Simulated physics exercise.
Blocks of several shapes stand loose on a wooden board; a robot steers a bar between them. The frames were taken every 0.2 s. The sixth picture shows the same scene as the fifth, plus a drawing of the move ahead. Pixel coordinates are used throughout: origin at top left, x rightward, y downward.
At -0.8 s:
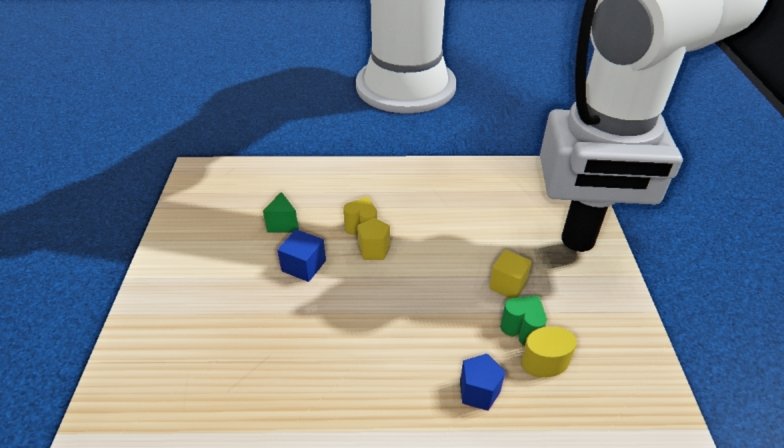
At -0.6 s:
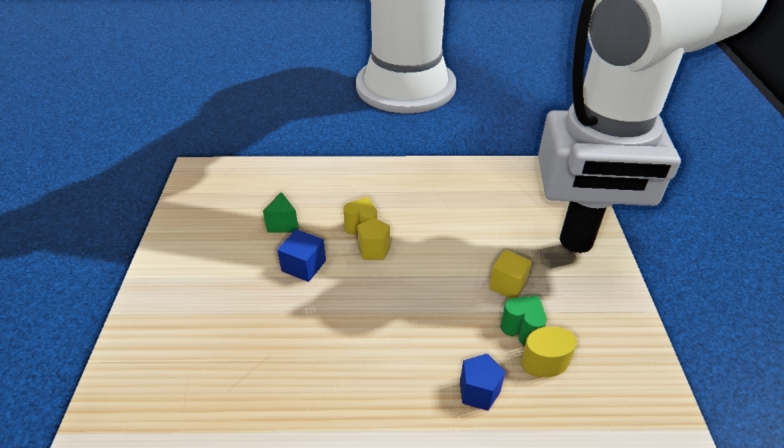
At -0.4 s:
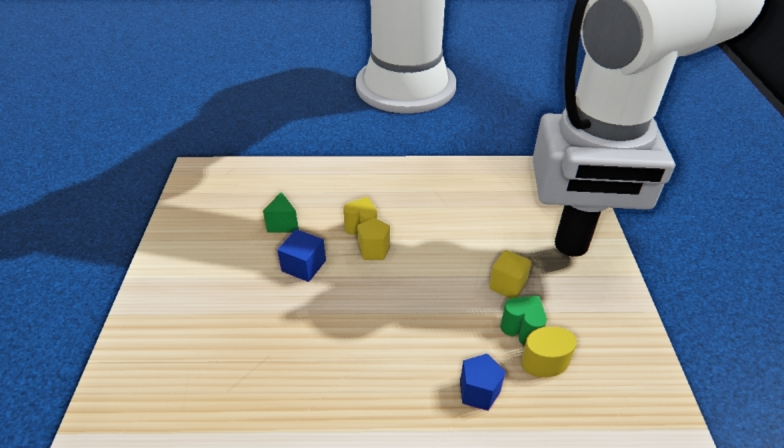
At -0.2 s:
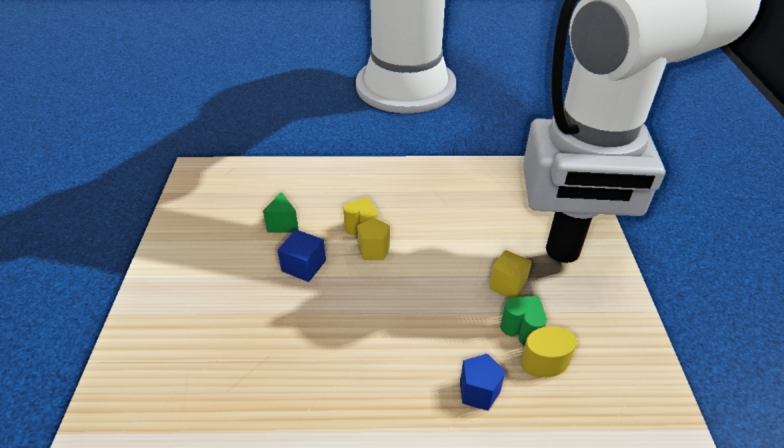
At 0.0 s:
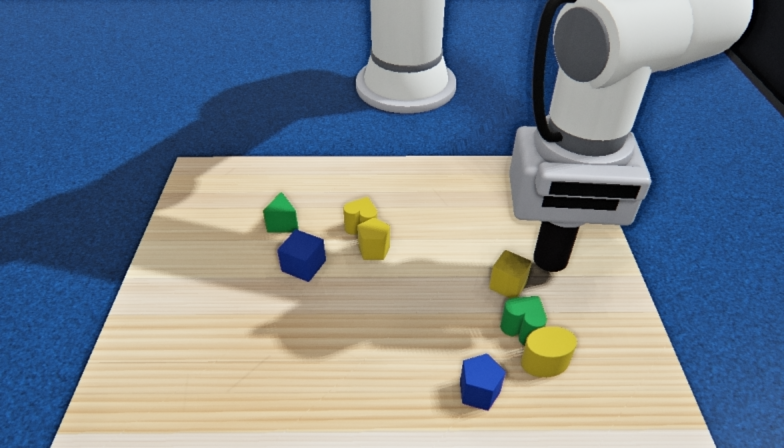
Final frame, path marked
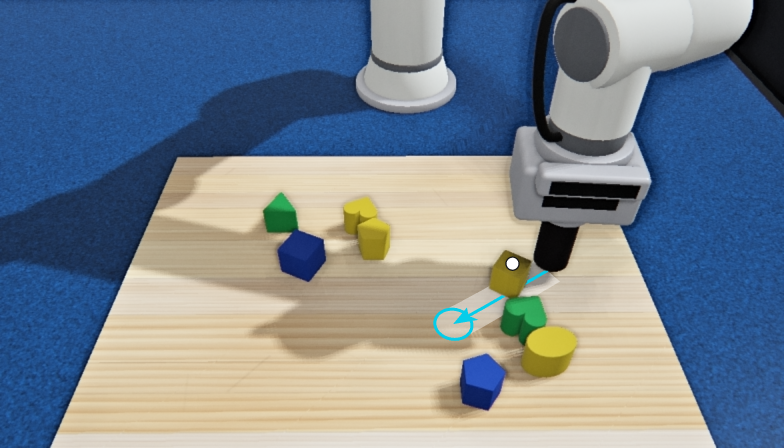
The footage shows a robot arm moving its black bar slightly left and toward the viewer over a wooden board, drawing closer to a yellow block, while the scattered blue, green and yellow blocks stay still.
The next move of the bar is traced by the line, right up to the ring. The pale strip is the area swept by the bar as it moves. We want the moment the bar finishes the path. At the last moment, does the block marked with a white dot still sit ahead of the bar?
Going by the path, no.
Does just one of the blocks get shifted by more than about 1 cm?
Final answer: Yes.
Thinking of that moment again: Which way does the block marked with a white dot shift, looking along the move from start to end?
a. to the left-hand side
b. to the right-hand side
b (to the right-hand side)
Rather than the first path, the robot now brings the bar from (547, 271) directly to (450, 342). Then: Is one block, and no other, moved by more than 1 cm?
Final answer: Yes.
Drawn move, from (547, 271) to (453, 324); the dot is on the yellow square.
On the path given first. One third of the way, bar at (520, 277); yellow square at (487, 270), turned 25° clockwise.
Two thirds of the way, bar at (488, 295); yellow square at (456, 275), turned 90° clockwise.
At the end, bar at (455, 313); yellow square at (443, 276), turned 115° clockwise; green heart block still.
